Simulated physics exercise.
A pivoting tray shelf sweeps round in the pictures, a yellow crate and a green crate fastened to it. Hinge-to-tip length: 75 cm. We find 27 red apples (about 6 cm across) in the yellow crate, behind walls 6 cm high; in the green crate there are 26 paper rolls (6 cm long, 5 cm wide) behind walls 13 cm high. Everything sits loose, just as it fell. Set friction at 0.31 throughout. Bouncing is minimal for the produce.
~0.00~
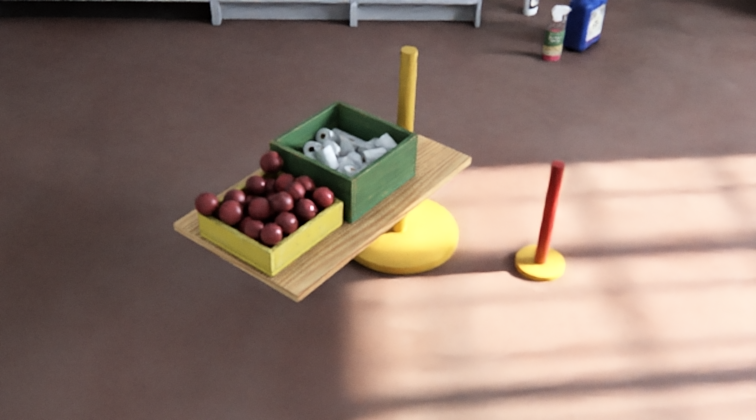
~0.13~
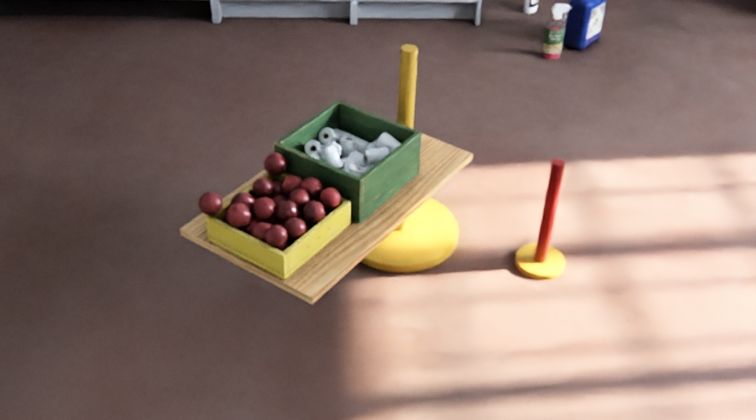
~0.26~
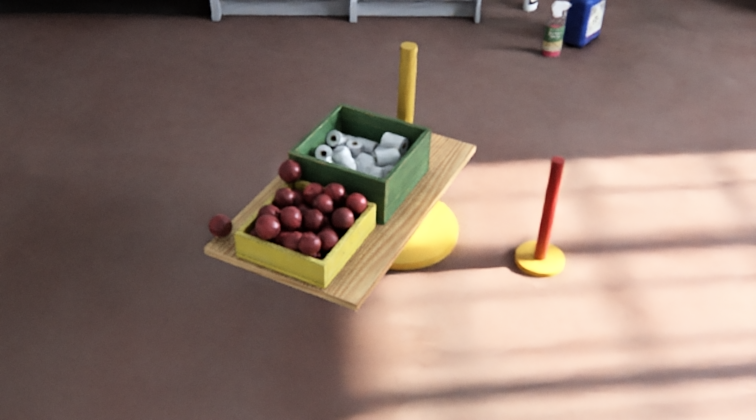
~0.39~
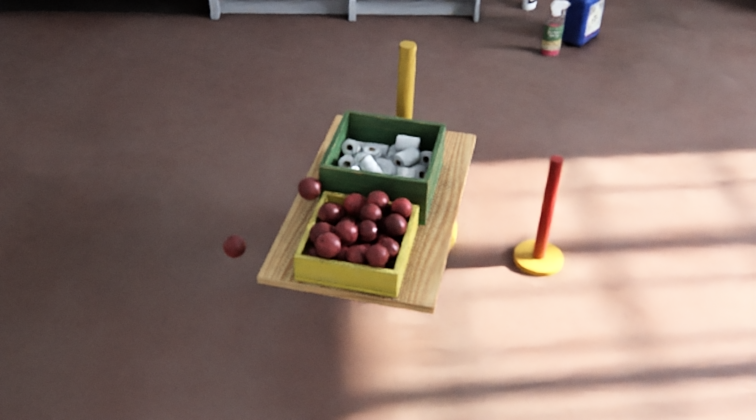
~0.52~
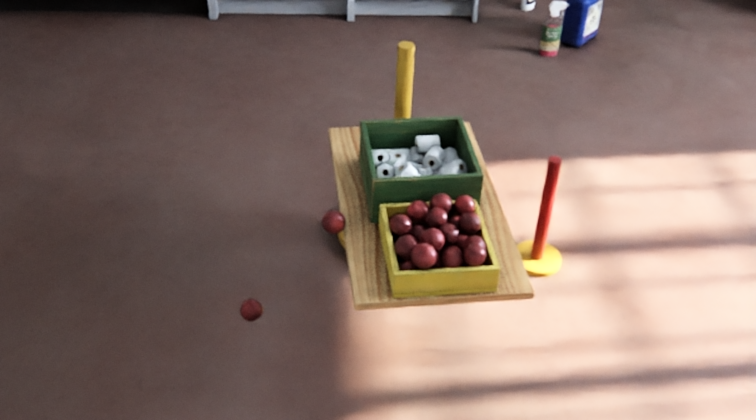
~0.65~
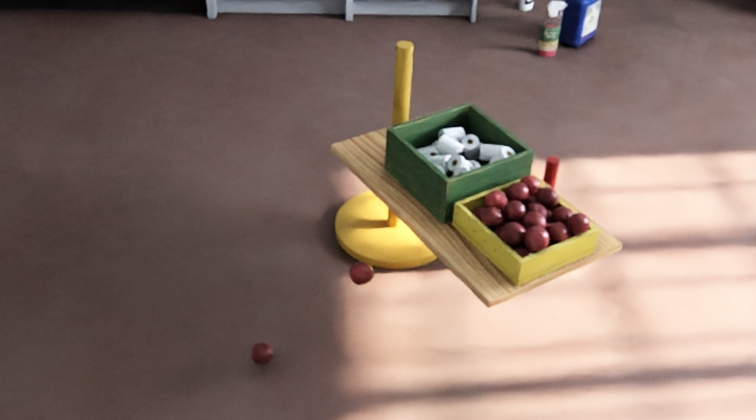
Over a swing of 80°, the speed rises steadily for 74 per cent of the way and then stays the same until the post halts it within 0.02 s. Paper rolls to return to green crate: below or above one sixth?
Below.
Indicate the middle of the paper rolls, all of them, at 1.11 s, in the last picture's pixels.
Close to (477, 161).
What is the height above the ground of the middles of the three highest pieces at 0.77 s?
Roughly 54 centimetres.
After 0.69 s, it reaches the stop.
After 0.77 s, the yellow crate is down by 5 of 27 and the green crate has all 26.
After 0.89 s, the yellow crate is down by 11 of 27 and the green crate has all 26.
After 1.11 s, the yellow crate is down by 11 of 27 and the green crate has all 26.
When it is over (at 1.54 s), the yellow crate is down by 11 of 27 and the green crate has all 26. Asked share, 0 of 26, 0 per cent.
